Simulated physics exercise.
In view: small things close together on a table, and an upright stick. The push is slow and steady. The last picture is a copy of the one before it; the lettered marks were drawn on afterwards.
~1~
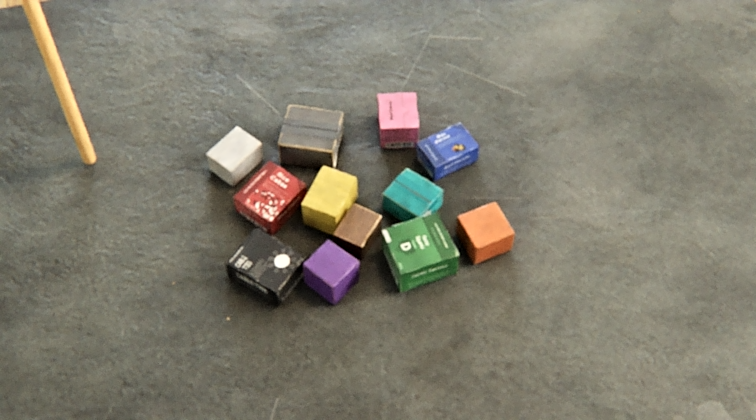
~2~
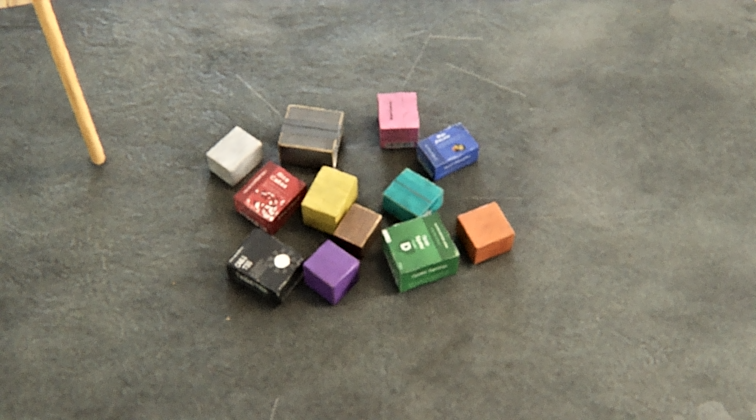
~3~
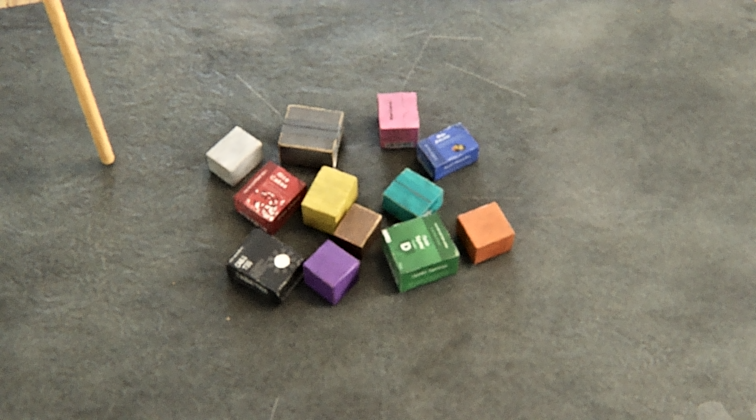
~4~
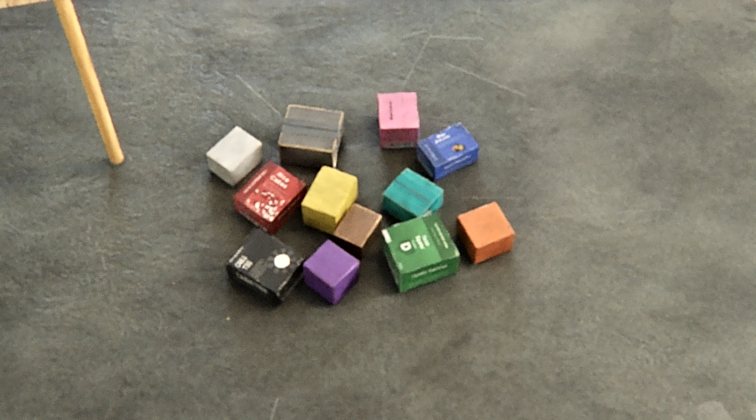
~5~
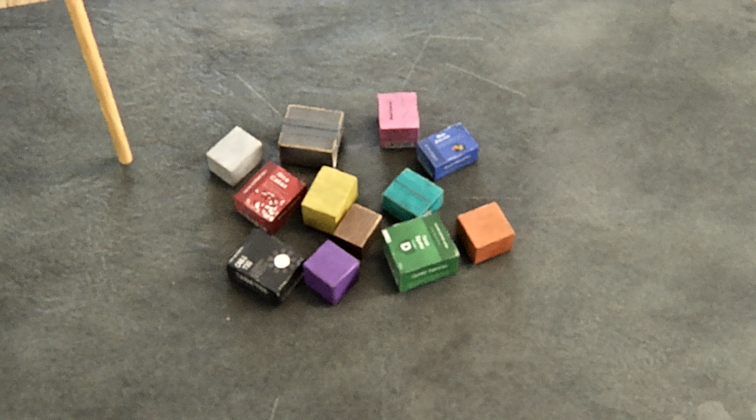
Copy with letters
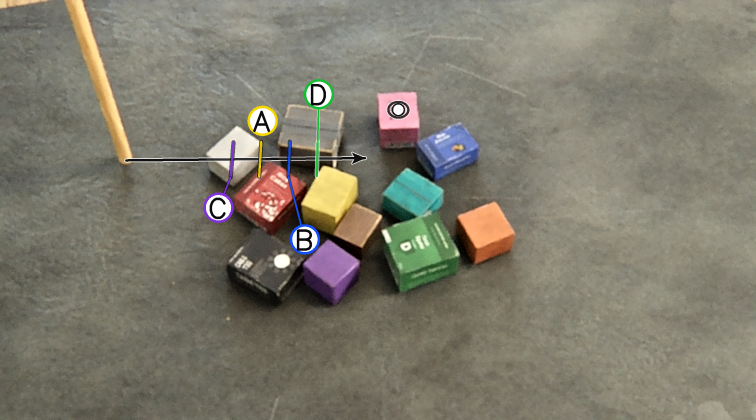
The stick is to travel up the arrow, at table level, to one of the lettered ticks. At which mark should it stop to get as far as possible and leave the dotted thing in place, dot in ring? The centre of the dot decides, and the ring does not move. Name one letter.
D is the last safe stop.
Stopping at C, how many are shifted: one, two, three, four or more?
In all, one.
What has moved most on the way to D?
It is the white block.
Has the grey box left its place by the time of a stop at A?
Yes.
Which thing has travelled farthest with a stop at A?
The white block.
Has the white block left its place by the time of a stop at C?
By then, yes.
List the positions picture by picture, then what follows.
The first picture shows turquoise box (412, 200); green packet (419, 251); blue packet (447, 151).
The second picture shows blue packet (447, 151); yellow block (330, 201).
The third picture shows black box (267, 267); orange block (485, 233).
The fourth picture shows grey box (312, 138); brown block (357, 232).
The fifth picture shows white block (235, 156); pink packet (398, 121); purple block (331, 272).
On the marked copy, A at (260, 159); B at (290, 159); C at (232, 159); D at (318, 159); the arrow from (126, 160) to (365, 158); the white dot at (398, 110).
Taking D. A third of the way, foot of the stick (195, 161).
Two thirds of the way, foot of the stick (264, 160); white block (278, 167); grey box (324, 139).
When it is over, foot of the stick (318, 160); white block (286, 173); grey box (345, 135); the dot is still in its ring.
As for the rest, A keeps the dot in but is short; B keeps the dot in but is short; C keeps the dot in but is short.
